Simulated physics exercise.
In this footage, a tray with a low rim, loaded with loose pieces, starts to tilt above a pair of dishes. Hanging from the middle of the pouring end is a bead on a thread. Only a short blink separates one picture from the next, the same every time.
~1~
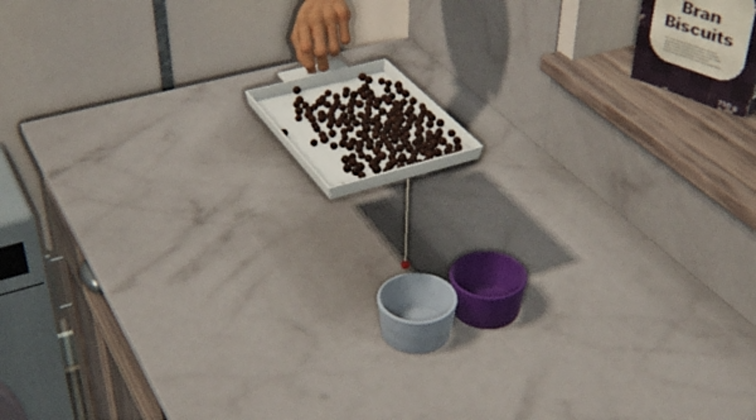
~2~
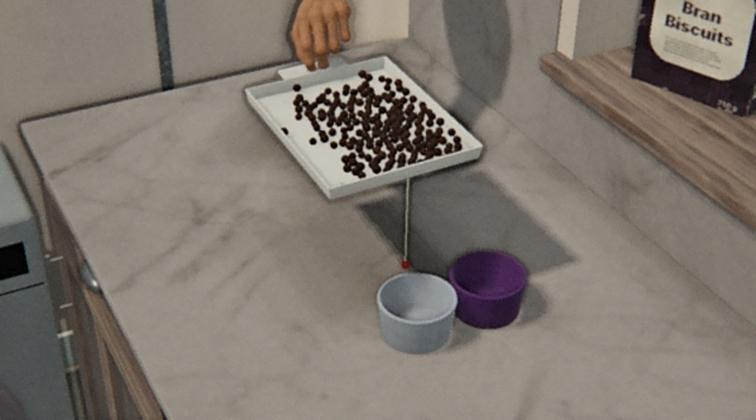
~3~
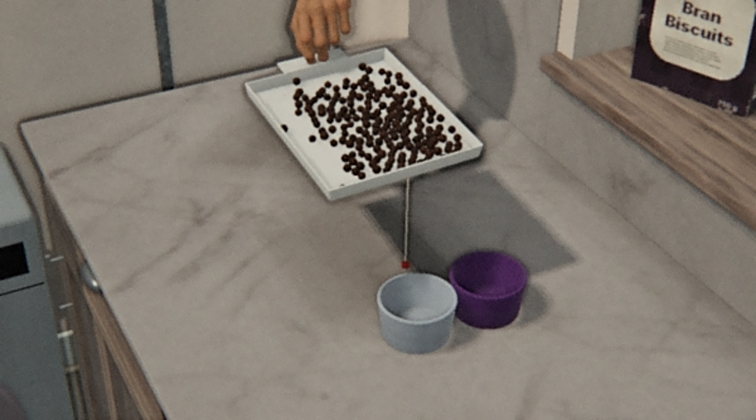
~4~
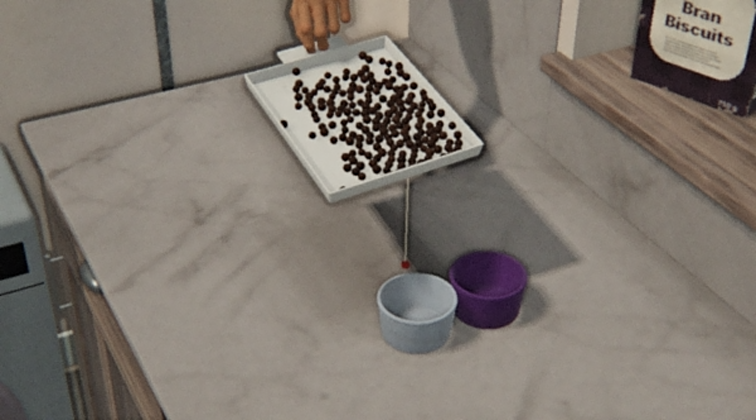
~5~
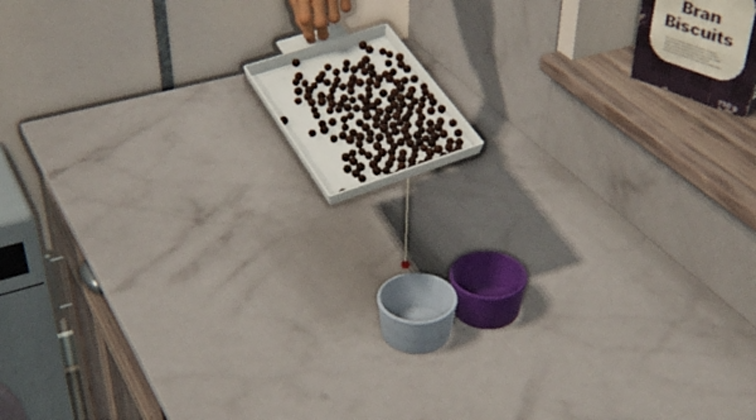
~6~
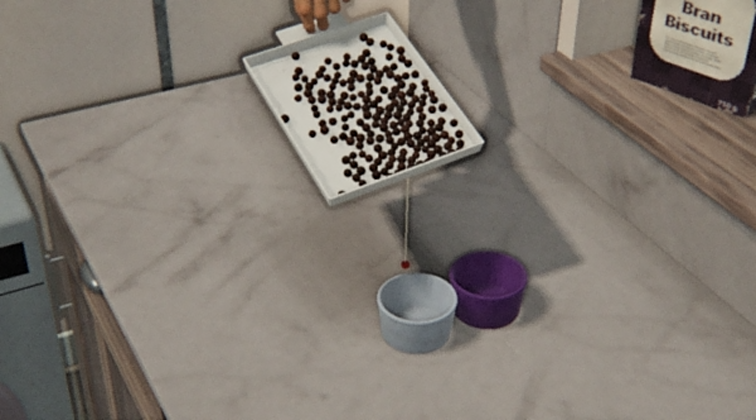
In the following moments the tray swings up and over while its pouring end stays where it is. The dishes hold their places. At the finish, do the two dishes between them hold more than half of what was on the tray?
No.
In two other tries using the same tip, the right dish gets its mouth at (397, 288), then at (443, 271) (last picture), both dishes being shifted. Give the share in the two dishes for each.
You'd end up with around 80 per cent and then around 40 per cent.
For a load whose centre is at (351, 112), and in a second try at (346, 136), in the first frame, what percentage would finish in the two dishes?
Around 20 then around 10 per cent.
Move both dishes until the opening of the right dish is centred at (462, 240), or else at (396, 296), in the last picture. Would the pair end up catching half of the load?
Try 1: A minority of it. Try 2: A majority of it.
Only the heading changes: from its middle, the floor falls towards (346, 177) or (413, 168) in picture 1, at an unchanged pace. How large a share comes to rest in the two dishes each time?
Case one 0 %; case two 70 %.
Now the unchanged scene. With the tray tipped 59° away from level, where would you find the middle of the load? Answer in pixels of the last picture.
The middle of the load sits near (375, 154).
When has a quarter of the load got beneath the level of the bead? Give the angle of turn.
Somewhere around 85 degrees.
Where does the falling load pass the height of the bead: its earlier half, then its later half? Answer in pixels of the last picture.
Initially about (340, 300); subsequently about (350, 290).
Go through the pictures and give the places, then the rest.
In the first picture, corners of the pouring end (330, 186) and (479, 146), level; middle of the load (379, 126), chocolate balls; left dish (435, 333); right dish (507, 309); bead on its thread (405, 265).
In the second picture, corners of the pouring end (330, 187) and (479, 145), level; middle of the load (379, 124).
In the third picture, corners of the pouring end (331, 188) and (479, 144), tipped barely, lowest at the left corner; middle of the load (379, 121).
In the fourth picture, corners of the pouring end (331, 191) and (480, 143), tipped a little, lowest at the left corner; middle of the load (379, 116).
In the fifth picture, corners of the pouring end (331, 194) and (480, 142), tipped a little, lowest at the left corner; middle of the load (379, 112).
In the sixth picture, corners of the pouring end (331, 196) and (480, 141), tipped clearly, lowest at the left corner; middle of the load (380, 111), the larger part on the move; left dish (435, 333); right dish (507, 309).
Just after the last frame, tray tipped steeply; almost all on the tray; just a few outside both; about a tenth in the air.
A moment on, tray tipped right over; roughly a quarter on the tray; just a few in the left dish; roughly half outside both; roughly a quarter in the air.
Further on, tray tipped past a quarter turn; about a tenth in the left dish; almost all outside both.
When it is over, tray tipped past a quarter turn; about a tenth in the left dish; not one in the right dish; almost all outside both.
